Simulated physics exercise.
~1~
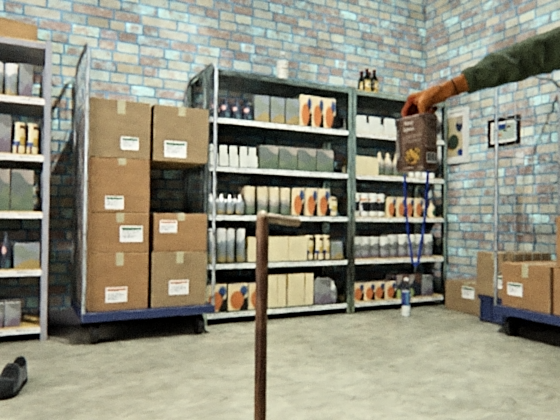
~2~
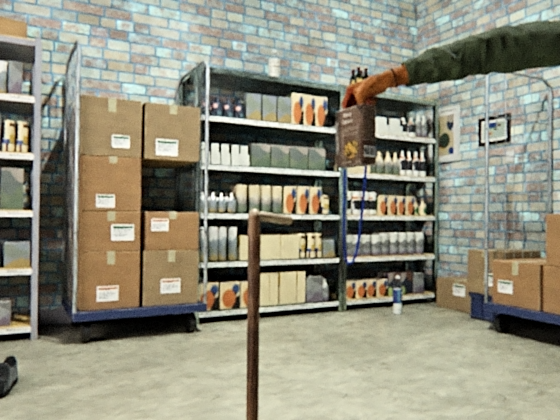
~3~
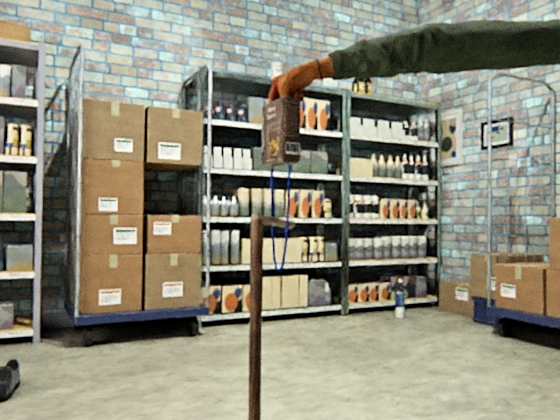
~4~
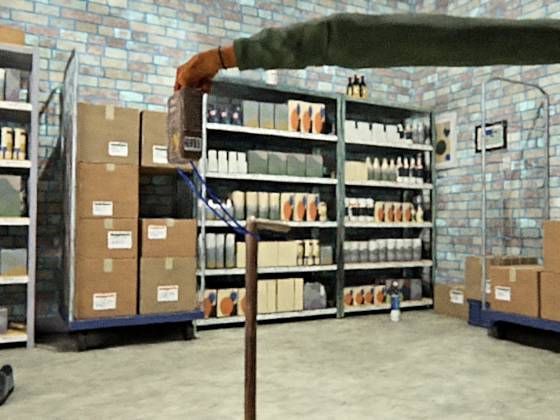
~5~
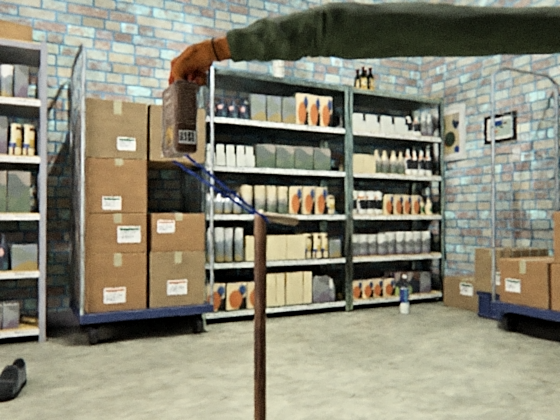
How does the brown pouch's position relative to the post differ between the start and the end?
At the start the brown pouch is well to the right of the post. By the end it is a short way to the left of the post, held there at about the same height.
To begin with, an orange-gloved hand on a green-sleeved arm holds a brown pouch upright to the right of a thin brown post, with a blue loop hanging beneath it. Behind are stocked shelves, stacked cardboard boxes and a brick wall. The hand carries the pouch left, and it nears the post with the loop trailing below. The pouch then passes over to the left side, but the loop catches on the post and stretches out at a slant. Finally the loop is tight round the post, the hand has stopped, and the pouch is snagged just past it.
